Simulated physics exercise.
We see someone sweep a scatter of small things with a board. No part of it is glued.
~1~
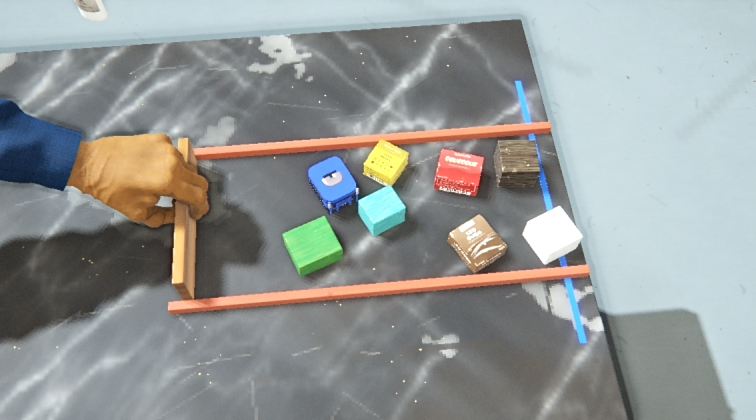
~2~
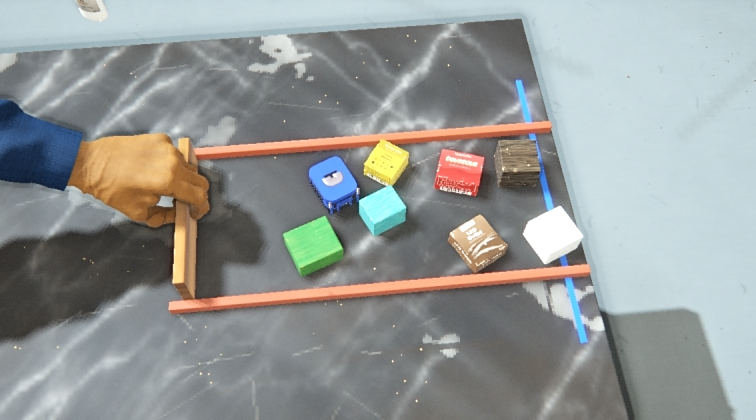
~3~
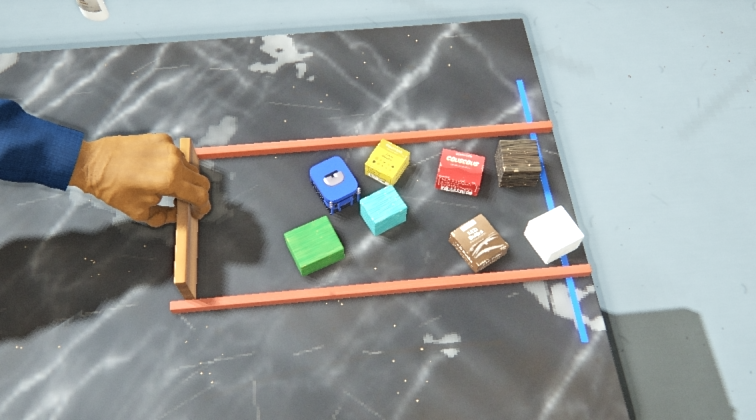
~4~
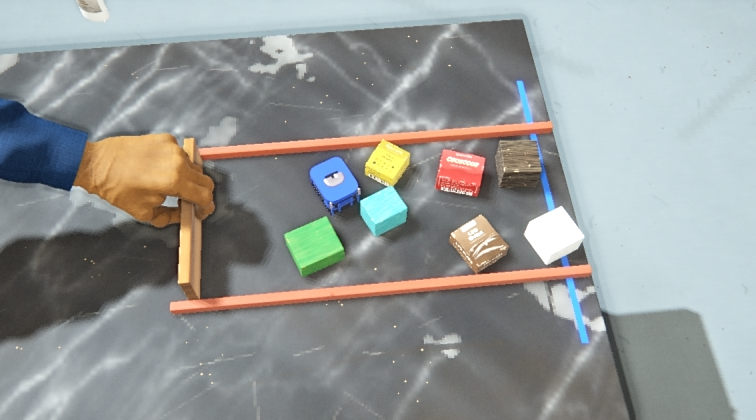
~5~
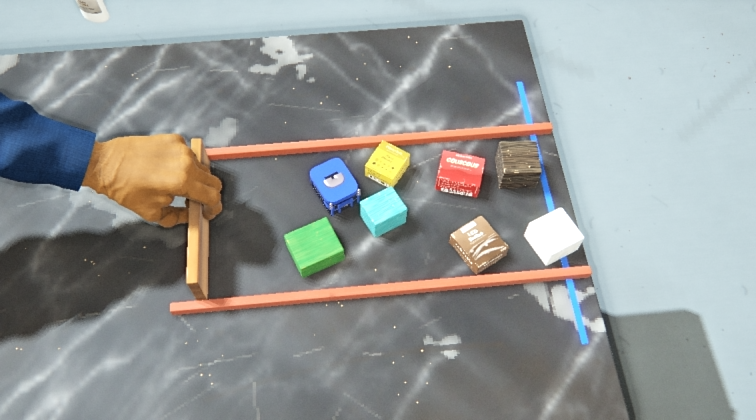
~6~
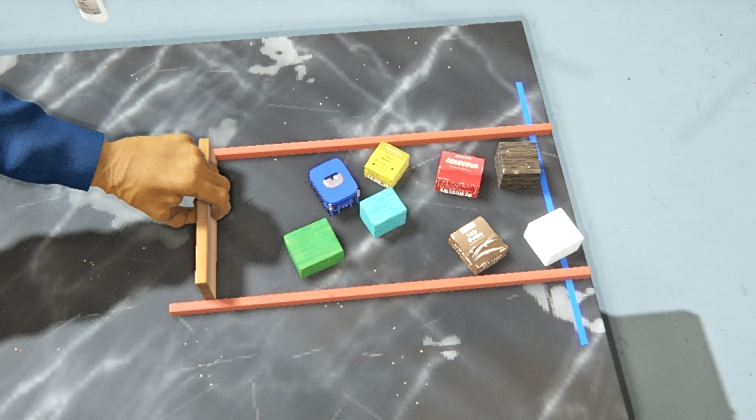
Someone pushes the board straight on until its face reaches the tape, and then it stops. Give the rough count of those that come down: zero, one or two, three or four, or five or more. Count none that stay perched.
Drops: Above four.
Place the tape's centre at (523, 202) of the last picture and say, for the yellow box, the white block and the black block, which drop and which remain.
In that case the yellow box does not drop, the white block tips off, the black block tips off.
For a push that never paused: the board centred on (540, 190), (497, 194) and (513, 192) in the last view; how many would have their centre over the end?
5, 2 and 4.
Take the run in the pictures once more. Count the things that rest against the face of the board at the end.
3 of them.
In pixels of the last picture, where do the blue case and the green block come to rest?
In the last picture they sit at about (563, 175) and about (583, 237).
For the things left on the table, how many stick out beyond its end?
The total comes out at 3.
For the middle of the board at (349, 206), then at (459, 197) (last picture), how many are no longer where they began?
The count reaches 4 first and 8 second.
Soon after, none off yet; white block at rest near (553, 237); black block at rest near (517, 165); brown box at rest near (478, 245).
After that, none off yet; white block moving near (562, 237); black block displaced about its own width near (556, 165); brown box displaced about its own width near (521, 246).
In the end, the number that fall off is five or more; gone, turquoise block, red box, brown box, black block and white block.
